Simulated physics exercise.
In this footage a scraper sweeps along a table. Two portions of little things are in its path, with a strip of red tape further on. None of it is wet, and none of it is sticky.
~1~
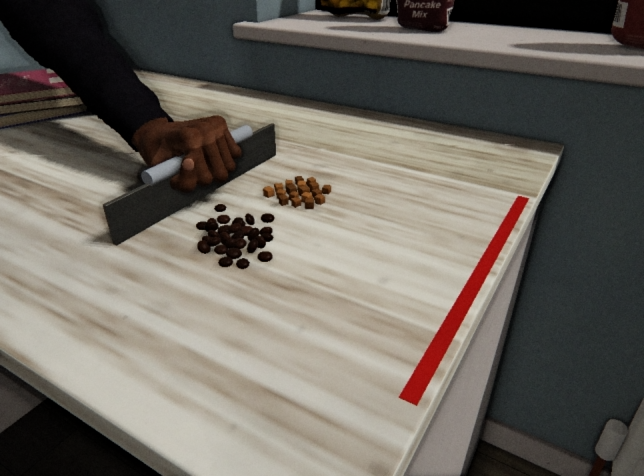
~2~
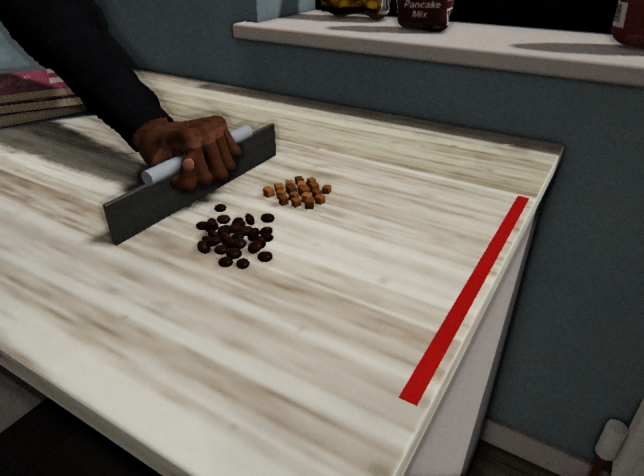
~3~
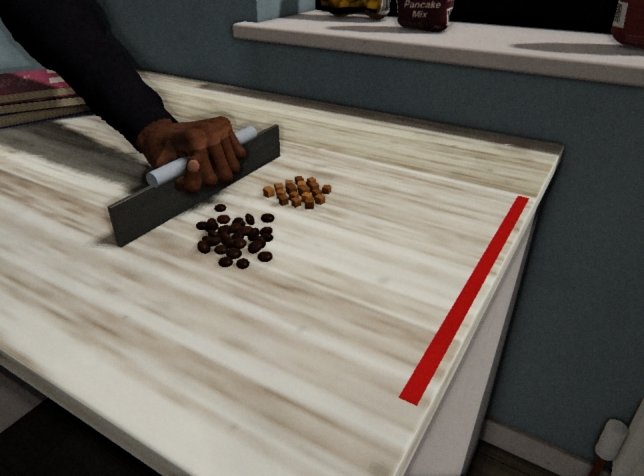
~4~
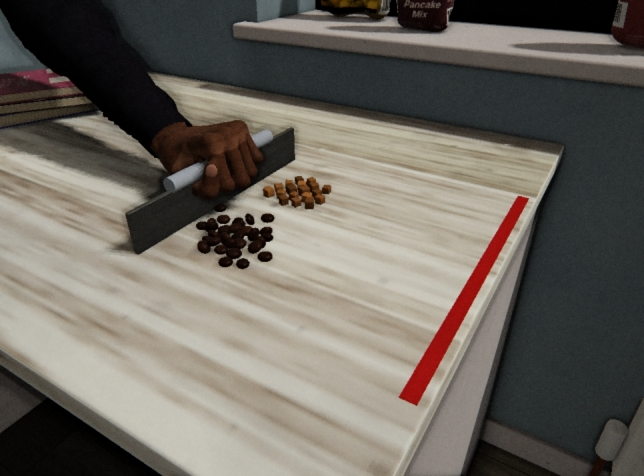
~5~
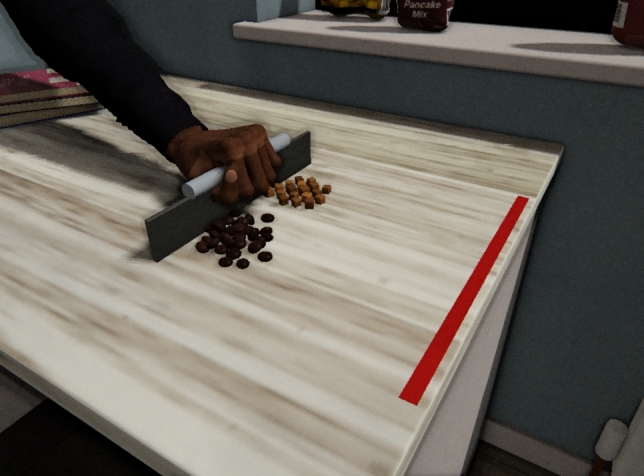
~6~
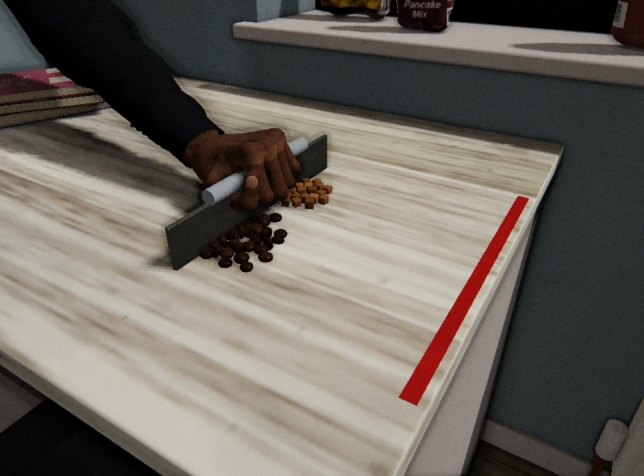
On a wooden table, a hand slides a scraper rightward into dark drops and brown cubes.
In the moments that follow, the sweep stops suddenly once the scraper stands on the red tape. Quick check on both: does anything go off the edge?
Near portion: Some goes off. Far portion: Some goes off.
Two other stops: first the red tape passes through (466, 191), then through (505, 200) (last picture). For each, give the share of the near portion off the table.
With the first stop around 0 % ends off the table, and with the second around 60 %.
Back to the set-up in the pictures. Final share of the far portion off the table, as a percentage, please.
That comes to around 100 in a hundred.
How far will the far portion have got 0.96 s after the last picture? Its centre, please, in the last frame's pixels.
I'd point at about (401, 219).
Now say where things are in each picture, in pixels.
Scraper at (124, 216), at rest; red tape at (520, 203), right by the edge; edge at (494, 281); near portion at (238, 237), some flat chocolate drops; far portion at (304, 191), a few brown sugar cubes, in the first frame.
Scraper at (124, 216), at rest; far portion at (304, 191), in the second frame.
Scraper at (129, 218); near portion at (238, 237), in the third frame.
Scraper at (146, 225); far portion at (304, 191), in the fourth frame.
Scraper at (165, 232); near portion at (239, 237), a small part pushed along, in the fifth frame.
Scraper at (185, 239); red tape at (520, 203); edge at (494, 281); near portion at (256, 240), nearly all pushed along; far portion at (302, 191), about half pushed along, in the sixth frame.
Then, 0.96 s after the last picture, scraper still moving, near (367, 201); near portion all on the table, its front near (390, 279); far portion all on the table, its front near (427, 226).
Then, 1.95 s after the last picture, scraper stopped at the red tape; near portion most over the edge; far portion about two thirds over the edge.
Then, 2.23 s after the last picture, scraper stopped at the red tape; near portion all over the edge; far portion all over the edge.
At rest, scraper stopped at the red tape; near portion all over the edge; far portion all over the edge.
